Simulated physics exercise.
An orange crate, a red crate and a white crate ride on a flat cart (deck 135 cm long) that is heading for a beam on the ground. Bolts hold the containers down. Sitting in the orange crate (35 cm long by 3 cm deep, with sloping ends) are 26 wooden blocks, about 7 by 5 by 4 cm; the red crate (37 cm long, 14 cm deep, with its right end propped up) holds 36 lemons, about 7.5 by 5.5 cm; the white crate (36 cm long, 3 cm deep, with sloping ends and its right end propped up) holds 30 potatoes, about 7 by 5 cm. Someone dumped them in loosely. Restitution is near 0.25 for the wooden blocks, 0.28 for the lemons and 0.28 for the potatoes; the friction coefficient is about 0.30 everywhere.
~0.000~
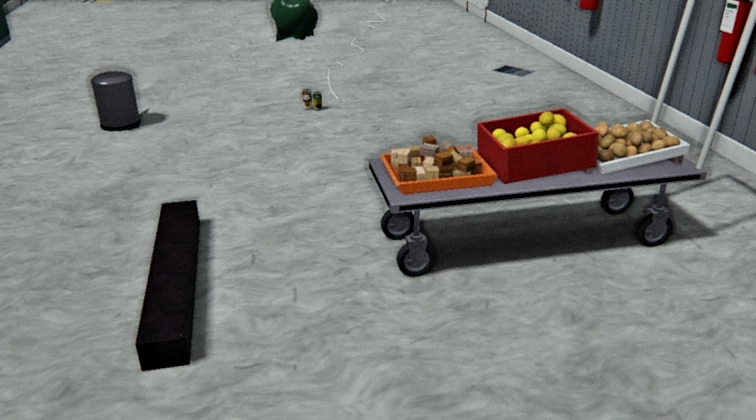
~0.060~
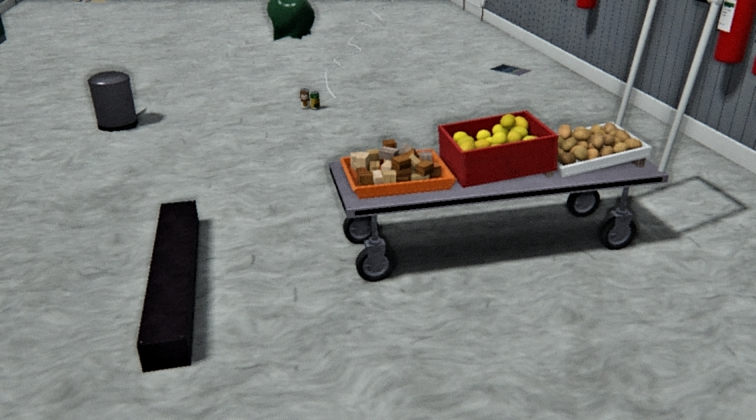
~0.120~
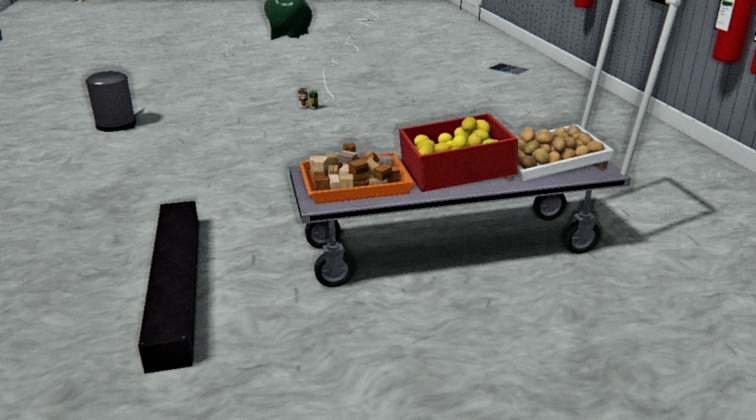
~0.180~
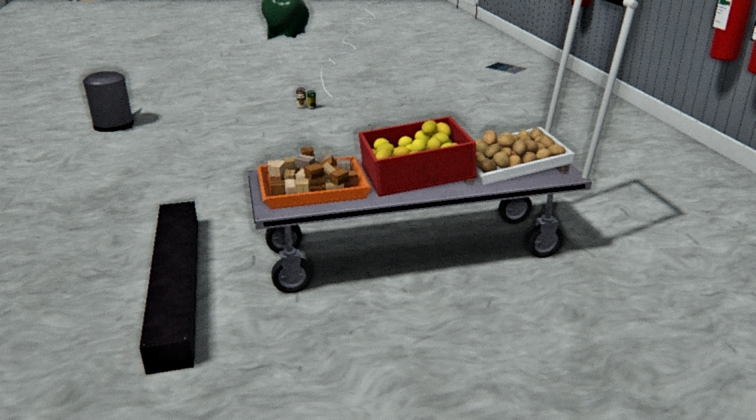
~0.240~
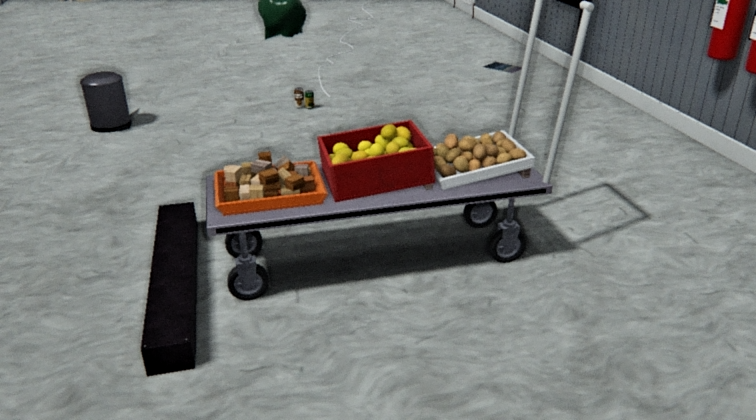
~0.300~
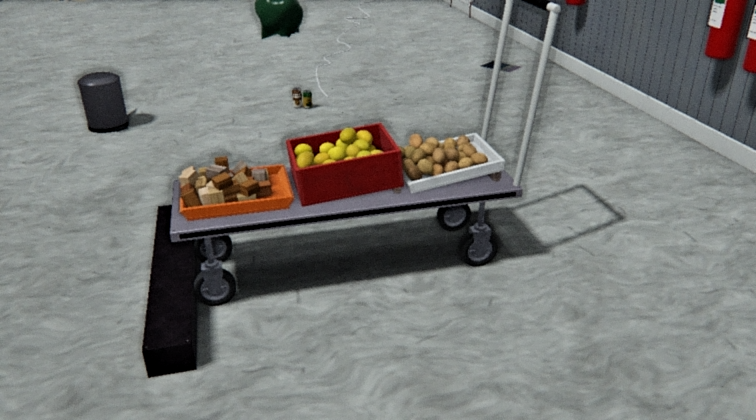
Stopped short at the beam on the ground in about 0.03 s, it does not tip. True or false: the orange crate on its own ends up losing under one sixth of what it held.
False.
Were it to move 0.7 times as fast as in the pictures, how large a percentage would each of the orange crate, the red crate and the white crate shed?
In that case the orange crate sheds 30 per cent, the red crate 0 per cent and the white crate 20 per cent.
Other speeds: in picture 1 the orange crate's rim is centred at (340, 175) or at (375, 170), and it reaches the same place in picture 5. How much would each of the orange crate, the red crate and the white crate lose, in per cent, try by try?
Try by try, the orange crate would lose 10 then 30 per cent, the red crate 0 then 0 per cent, and the white crate 10 then 10 per cent.
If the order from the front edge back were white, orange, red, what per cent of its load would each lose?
Orange crate 30 %, red crate 10 %, white crate 50 %.
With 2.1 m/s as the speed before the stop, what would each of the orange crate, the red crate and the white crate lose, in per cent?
Then orange crate 40, red crate 0, white crate 10 per cent.
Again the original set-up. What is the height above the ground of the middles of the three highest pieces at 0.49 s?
Their middles sit some 66 cm up.
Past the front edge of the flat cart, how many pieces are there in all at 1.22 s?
I'd estimate close to 12 pieces.
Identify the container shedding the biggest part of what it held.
Answer: The orange crate.
After 0.37 s, 5 of 26 out of the orange crate, 0 of 36 out of the red crate and 2 of 30 out of the white crate.
After 0.49 s, 13 of 26 out of the orange crate, 1 of 36 out of the red crate and 4 of 30 out of the white crate.
After 0.72 s, 13 of 26 out of the orange crate, 2 of 36 out of the red crate and 6 of 30 out of the white crate.
When it is over (at 1.22 s), 13 of 26 out of the orange crate, 2 of 36 out of the red crate and 6 of 30 out of the white crate. Asked share, 13 of 26, 50 per cent.
